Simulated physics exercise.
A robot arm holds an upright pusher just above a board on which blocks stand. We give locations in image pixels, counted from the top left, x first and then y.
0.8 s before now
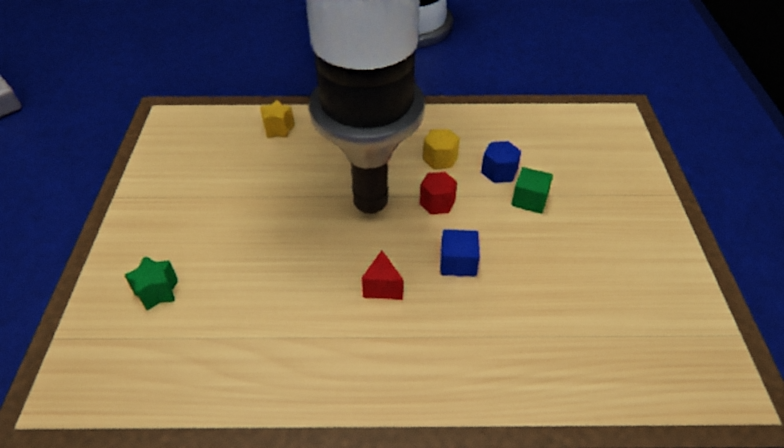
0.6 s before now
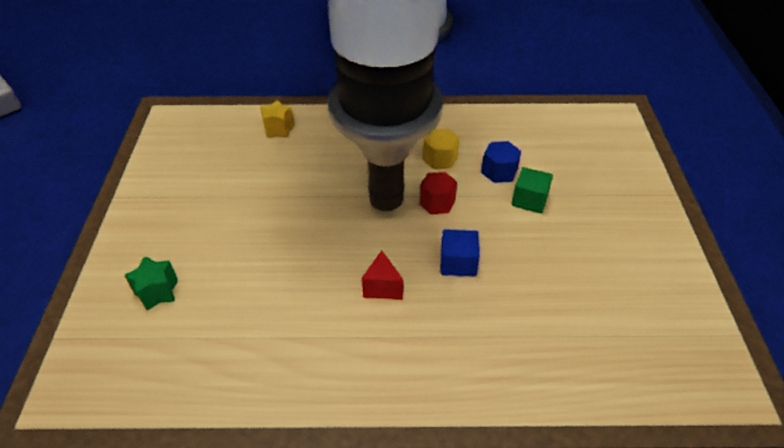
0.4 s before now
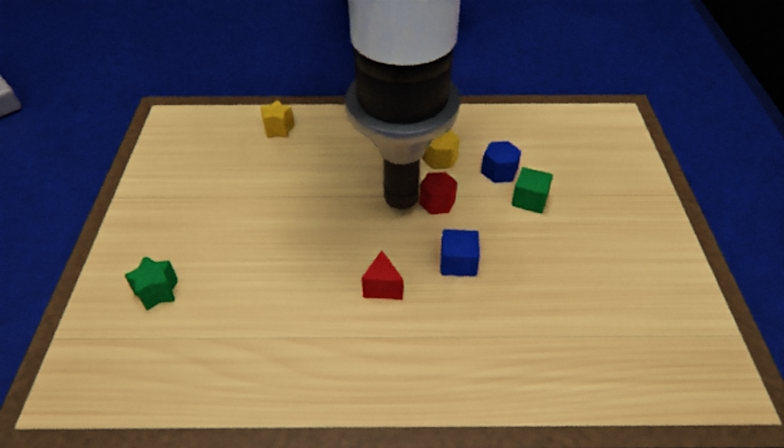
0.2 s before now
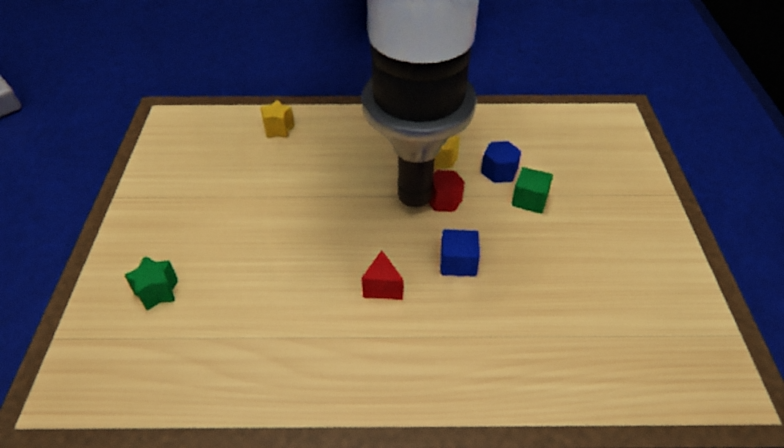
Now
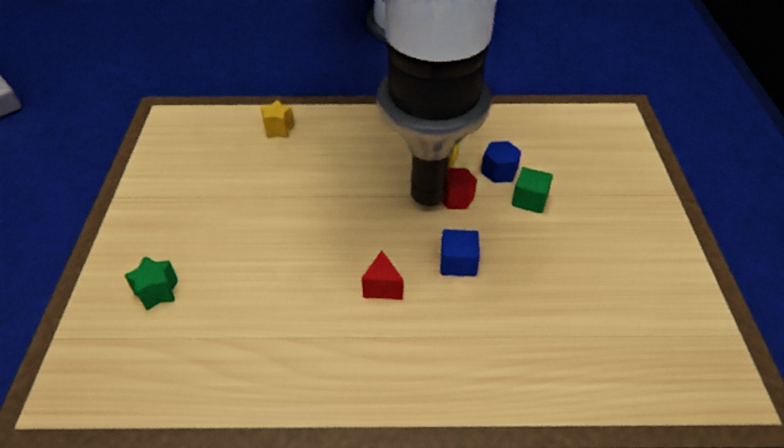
On a wooden board scattered with colored blocks, a robot arm moved its upright pusher to the right until it met the red hexagon, then nudged that block a short way right.
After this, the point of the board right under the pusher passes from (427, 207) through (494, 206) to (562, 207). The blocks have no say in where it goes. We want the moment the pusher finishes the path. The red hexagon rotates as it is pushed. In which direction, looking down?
Looking down: Anticlockwise.
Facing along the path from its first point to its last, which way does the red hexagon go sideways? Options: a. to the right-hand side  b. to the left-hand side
Option b.
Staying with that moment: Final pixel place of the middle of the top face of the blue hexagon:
Roughly at (515, 141).
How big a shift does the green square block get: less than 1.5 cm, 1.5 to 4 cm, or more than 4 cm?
Goes over 4 cm.
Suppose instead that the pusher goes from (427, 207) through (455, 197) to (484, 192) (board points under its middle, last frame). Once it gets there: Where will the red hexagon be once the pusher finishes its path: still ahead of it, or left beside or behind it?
Ahead to the end.
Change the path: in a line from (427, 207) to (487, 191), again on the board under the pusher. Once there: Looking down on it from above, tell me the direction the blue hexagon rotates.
It swings round anticlockwise.
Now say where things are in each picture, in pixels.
The first picture shows pusher tip (371, 202); block tops, red hexagon (439, 182); blue square block (461, 242); blue hexagon (503, 151); green square block (535, 179).
The second picture shows pusher (386, 200); blocks unchanged.
The third picture shows pusher (401, 198); blocks unchanged.
The fourth picture shows pusher (415, 196); red hexagon (446, 180).
The fifth picture shows pusher (428, 195); red hexagon (459, 178); blue square block (461, 242); blue hexagon (503, 151); green square block (535, 179).
The first path, step by step. One third of the way, pusher (474, 193); red hexagon (499, 171), turned 20° anticlockwise; blue hexagon (507, 149), turned 15° anticlockwise.
Two thirds of the way, pusher (520, 193); red hexagon (527, 164), turned 45° anticlockwise; blue hexagon (515, 141), turned 55° anticlockwise; green square block (556, 179), turned 25° clockwise.
At the end, pusher (566, 195); red hexagon (531, 163), turned 55° anticlockwise; blue square block in place; blue hexagon (515, 141), turned 55° anticlockwise; green square block (590, 173), turned 20° clockwise.
